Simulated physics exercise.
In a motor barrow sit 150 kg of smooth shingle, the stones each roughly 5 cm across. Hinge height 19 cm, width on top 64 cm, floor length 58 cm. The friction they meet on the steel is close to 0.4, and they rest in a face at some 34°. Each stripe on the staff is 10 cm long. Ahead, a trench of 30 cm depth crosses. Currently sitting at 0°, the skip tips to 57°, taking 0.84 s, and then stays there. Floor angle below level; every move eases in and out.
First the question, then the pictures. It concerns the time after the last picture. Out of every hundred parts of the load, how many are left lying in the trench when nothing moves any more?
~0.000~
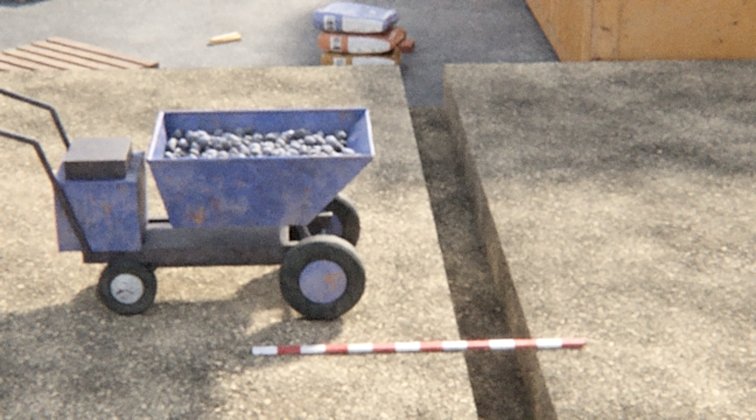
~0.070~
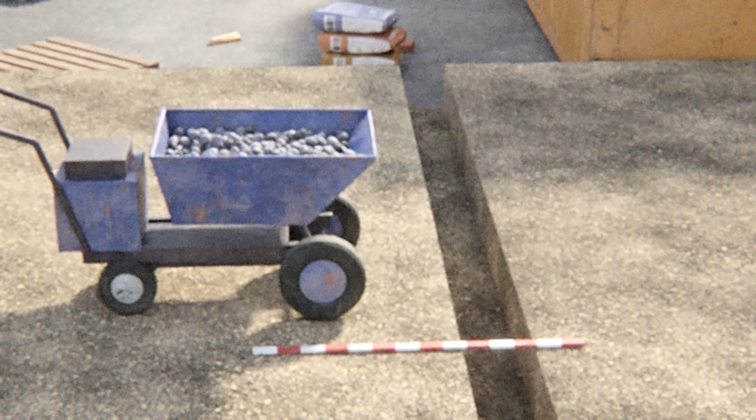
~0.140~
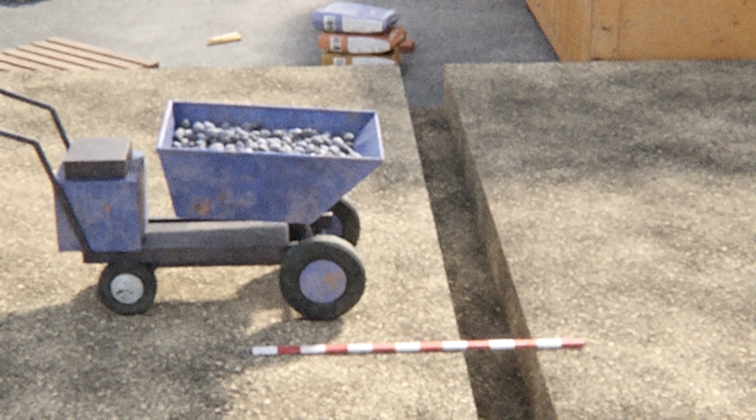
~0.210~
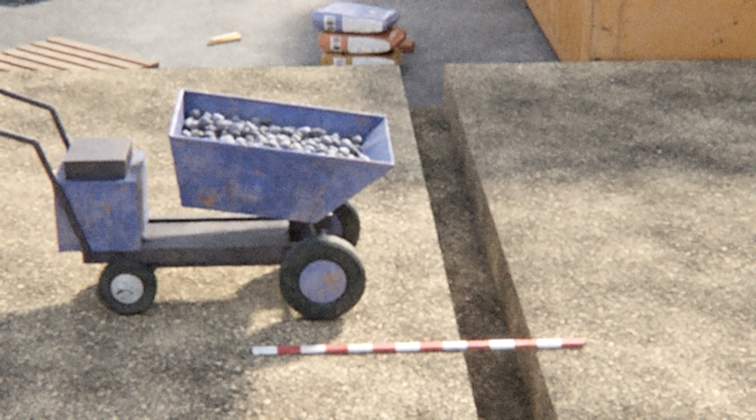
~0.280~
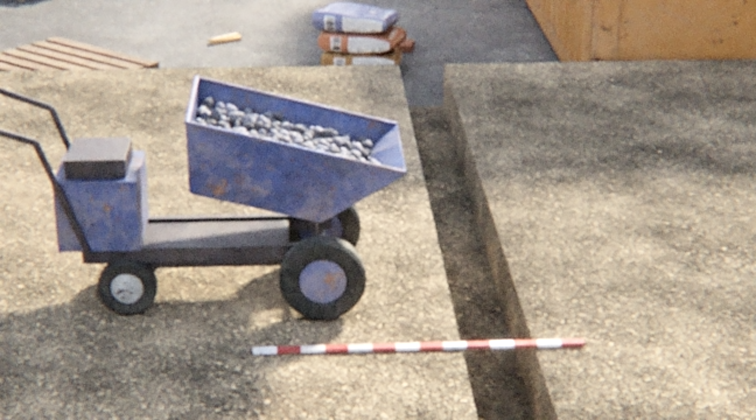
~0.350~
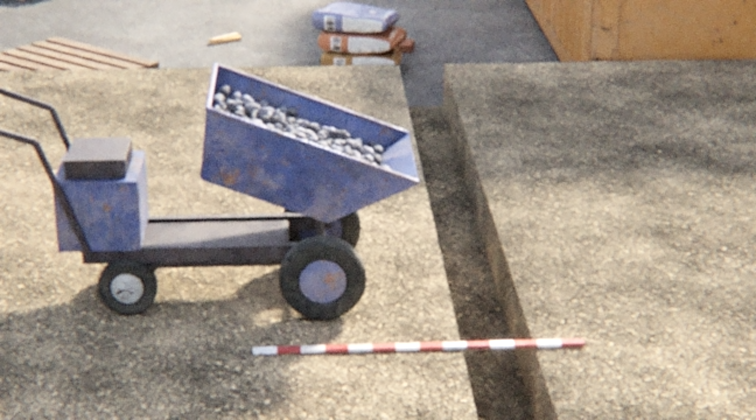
Around 58 in every hundred.
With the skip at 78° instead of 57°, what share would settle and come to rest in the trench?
Roughly 75 per cent would end in the trench.
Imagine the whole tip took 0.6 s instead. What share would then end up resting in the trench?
It would be near 50 percent.
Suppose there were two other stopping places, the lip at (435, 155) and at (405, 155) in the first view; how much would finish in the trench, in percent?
It'd be around 20 per cent and after that around 35 per cent.
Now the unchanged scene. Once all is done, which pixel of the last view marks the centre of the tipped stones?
I'd point somewhere around (499, 319).
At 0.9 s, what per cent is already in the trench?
About 10 per cent by then.
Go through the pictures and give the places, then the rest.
The first picture shows lip at (374, 157), floor tilted 0°, highest stones at (229, 140).
The second picture shows lip at (376, 158), floor tilted 1°, highest stones at (222, 139); the stones move at 0.3 m/s on average.
The third picture shows lip at (383, 161), floor tilted 4°, highest stones at (213, 133); the stones move at 0.5 m/s on average.
The fourth picture shows lip at (394, 166), floor tilted 9°, highest stones at (200, 123); the stones move at 0.7 m/s on average.
In the fifth picture, the skip is at 15°, its lip at (406, 173); the top of the load is at (212, 113); the stones move at 0.8 m/s on average.
In the sixth picture, the skip is at 21°, its lip at (419, 183); the top of the load is at (225, 101); the stones move at 0.9 m/s on average.
After 0.6 s the floor is at 48°; 100 % in the skip; the foremost stones are at (430, 213).
After 0.9 s the floor is at 57°; 90 % in the skip, 10 % in the trench; the foremost stones are at (504, 236).
After 1.3 s the floor is at 57°; 47 % in the skip, 27 % in the trench, 25 % past the trench; the foremost stones are at (626, 277).
After 3.2 s the floor is at 57°; 12 % in the skip, 58 % in the trench, 30 % past the trench; the foremost stones are past the picture's edge.
